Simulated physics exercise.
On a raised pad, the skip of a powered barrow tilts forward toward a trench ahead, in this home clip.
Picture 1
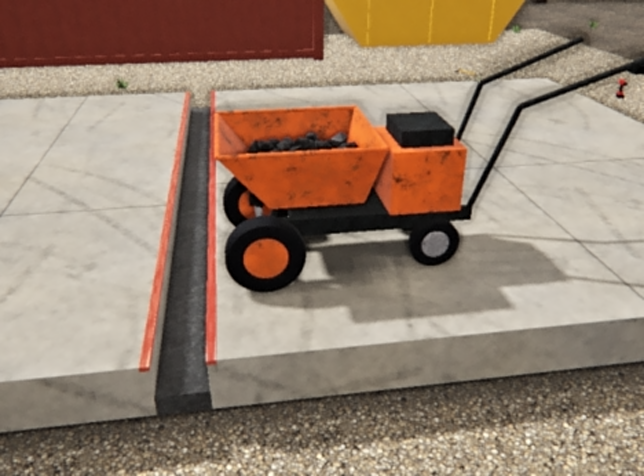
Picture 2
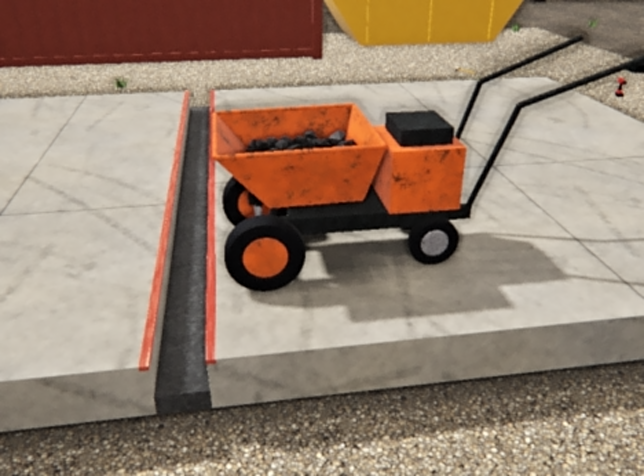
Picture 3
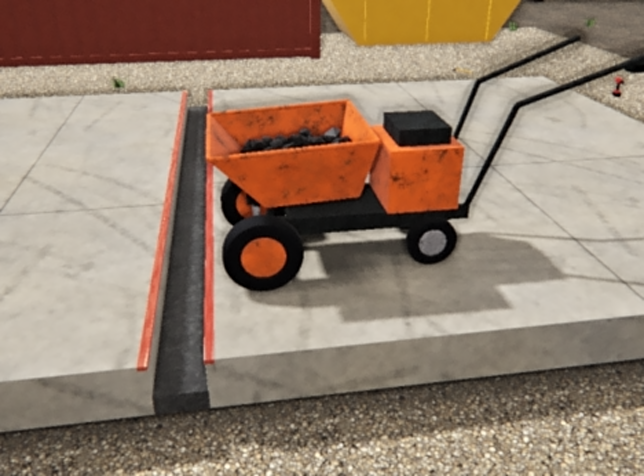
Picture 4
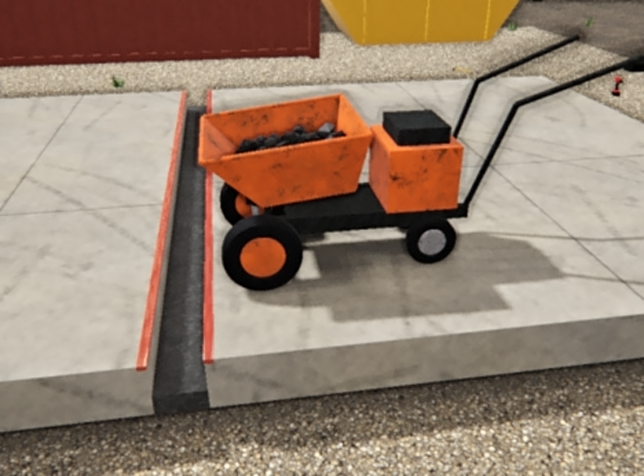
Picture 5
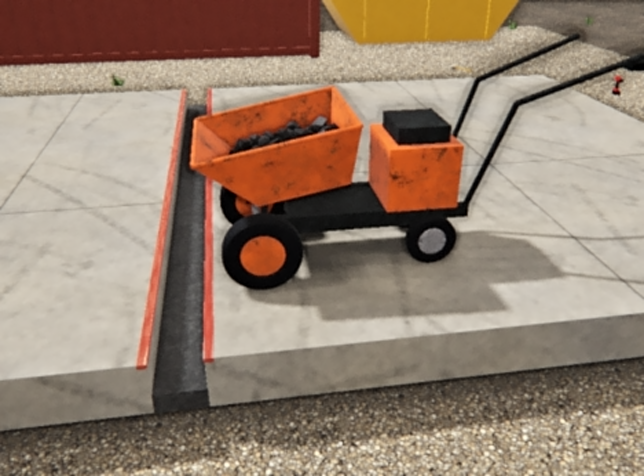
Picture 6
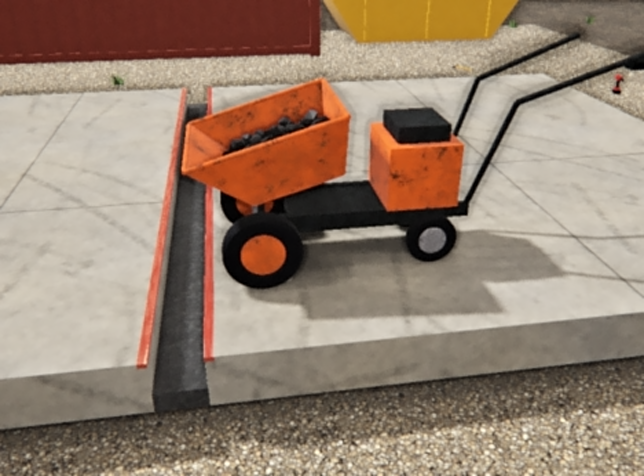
An orange powered barrow loaded with black lumps of coal stood on a raised concrete pad beside a narrow, dark trench, and its skip slowly tilted forward to the left, its back end rising.
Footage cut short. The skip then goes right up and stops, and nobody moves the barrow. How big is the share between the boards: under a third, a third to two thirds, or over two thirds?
Fails to reach a third.
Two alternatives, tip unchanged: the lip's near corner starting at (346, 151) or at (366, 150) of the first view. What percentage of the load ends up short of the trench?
Roughly 50 percent first, then roughly 70 percent.
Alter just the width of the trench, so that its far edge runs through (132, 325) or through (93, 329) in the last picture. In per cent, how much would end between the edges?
Roughly 10 % and 90 %.
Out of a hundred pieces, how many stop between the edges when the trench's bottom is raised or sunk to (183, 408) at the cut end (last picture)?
About 0 %.
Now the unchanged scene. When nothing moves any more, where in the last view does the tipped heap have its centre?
It settles centred around (120, 261).
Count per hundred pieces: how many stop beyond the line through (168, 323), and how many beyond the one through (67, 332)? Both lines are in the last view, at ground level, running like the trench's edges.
Respectively 80 and 20 percent.
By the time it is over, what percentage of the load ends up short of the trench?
About 0 %.
Soon, skip tipped steeply; all in the skip.
A while on, skip tipped right over; most in the skip; a small part beyond it.
Towards the end, skip tipped right over; about a quarter in the skip; a stray few in or heaped over the trench; most beyond it.
Finally, skip tipped right over; about a quarter in the skip; a stray few in or heaped over the trench; most beyond it.
